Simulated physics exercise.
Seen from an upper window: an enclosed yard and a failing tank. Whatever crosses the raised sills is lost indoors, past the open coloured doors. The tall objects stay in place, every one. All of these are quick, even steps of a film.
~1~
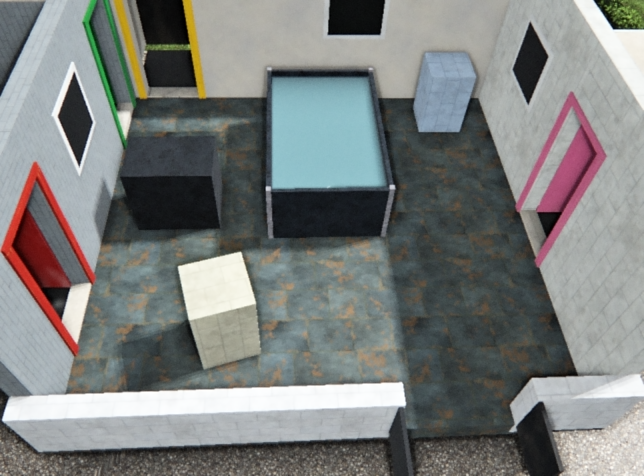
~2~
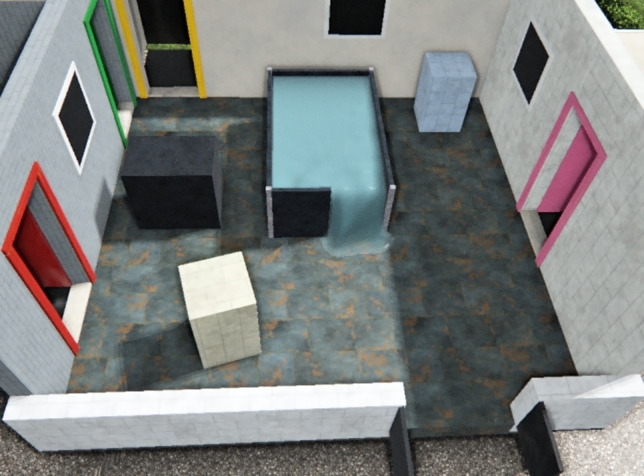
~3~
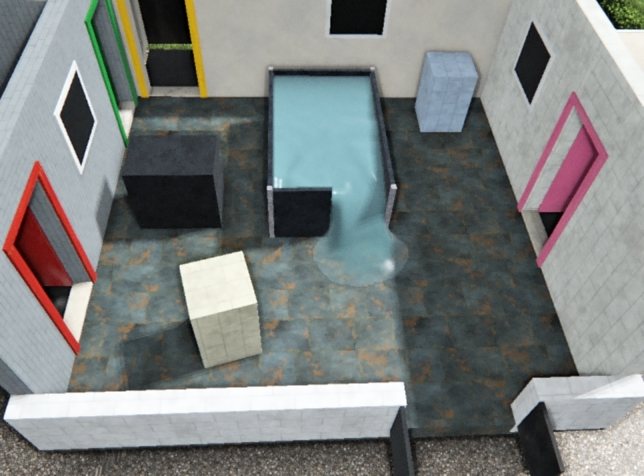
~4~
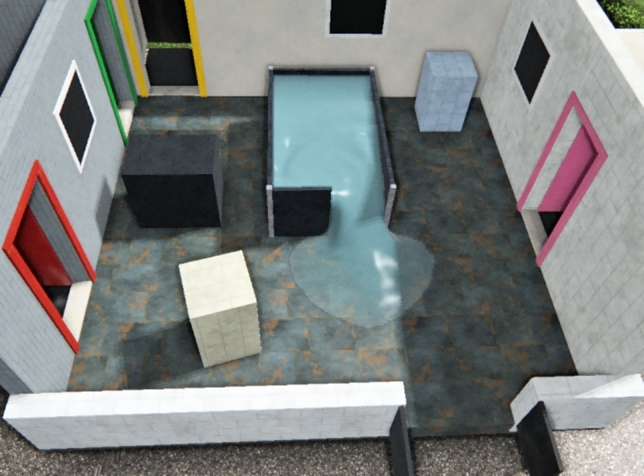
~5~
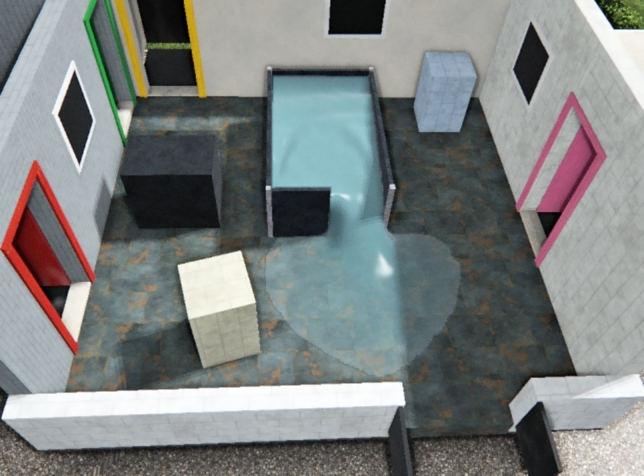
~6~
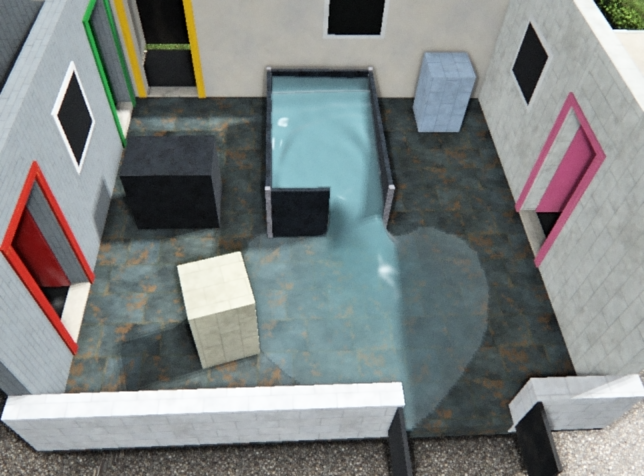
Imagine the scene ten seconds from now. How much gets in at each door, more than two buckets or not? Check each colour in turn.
The yellow door gets more than two; the green door gets two buckets or less; the red door gets more than two; the pink door gets two buckets or less.
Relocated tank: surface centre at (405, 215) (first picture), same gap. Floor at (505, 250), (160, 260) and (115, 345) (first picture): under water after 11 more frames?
In turn: Covered, dry, no water.
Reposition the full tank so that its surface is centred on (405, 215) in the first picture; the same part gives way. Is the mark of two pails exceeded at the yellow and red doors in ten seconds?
Yellow door stays within it, red door stays within it.
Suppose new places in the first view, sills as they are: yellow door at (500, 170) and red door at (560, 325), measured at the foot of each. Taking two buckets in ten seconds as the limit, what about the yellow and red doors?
Then: Yellow door keeps below it; red door takes more.
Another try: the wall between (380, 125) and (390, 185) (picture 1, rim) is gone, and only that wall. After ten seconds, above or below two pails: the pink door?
With the breach moved, the pink one overshoots.
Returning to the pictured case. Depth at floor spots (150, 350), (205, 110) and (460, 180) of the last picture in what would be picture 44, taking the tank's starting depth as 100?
In that order: 4, 0 and 2 per cent.
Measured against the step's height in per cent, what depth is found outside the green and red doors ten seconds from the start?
I'd put the first at close to 20 per cent and the second at close to 130 per cent.
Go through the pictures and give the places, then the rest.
The first frame shows the open tank at (325, 128) is whole and still.
In the second frame, water pours out at (356, 219) and has run to (389, 240).
In the third frame, water pours out at (357, 220) and has run to (358, 282).
In the fourth frame, the front is at (380, 320), out from the gap at (356, 221).
In the fifth frame, the front is at (385, 369), out from the gap at (355, 221).
In the sixth frame, the front is at a hidden place, out from the gap at (355, 221).
A moment on, water covers 35 % of the floor; the yellow door not reached, the green door not reached, the red door not reached, the pink door not reached.
Next, water covers 40 % of the floor; the yellow door not reached, the green door not reached, the red door wet at the sill, nothing in, the pink door wet at the sill, nothing in.
Then, water covers 45 % of the floor; the yellow door not reached, the green door not reached, the red door over two buckets in, the pink door wet at the sill, nothing in.
Later, water covers 80 % of the floor; the yellow door under two buckets in, the green door wet at the sill, nothing in, the red door over two buckets in, the pink door wet at the sill, nothing in.
In the end, water covers 95 % of the floor; the yellow door over two buckets in, the green door wet at the sill, nothing in, the red door over two buckets in, the pink door wet at the sill, nothing in.
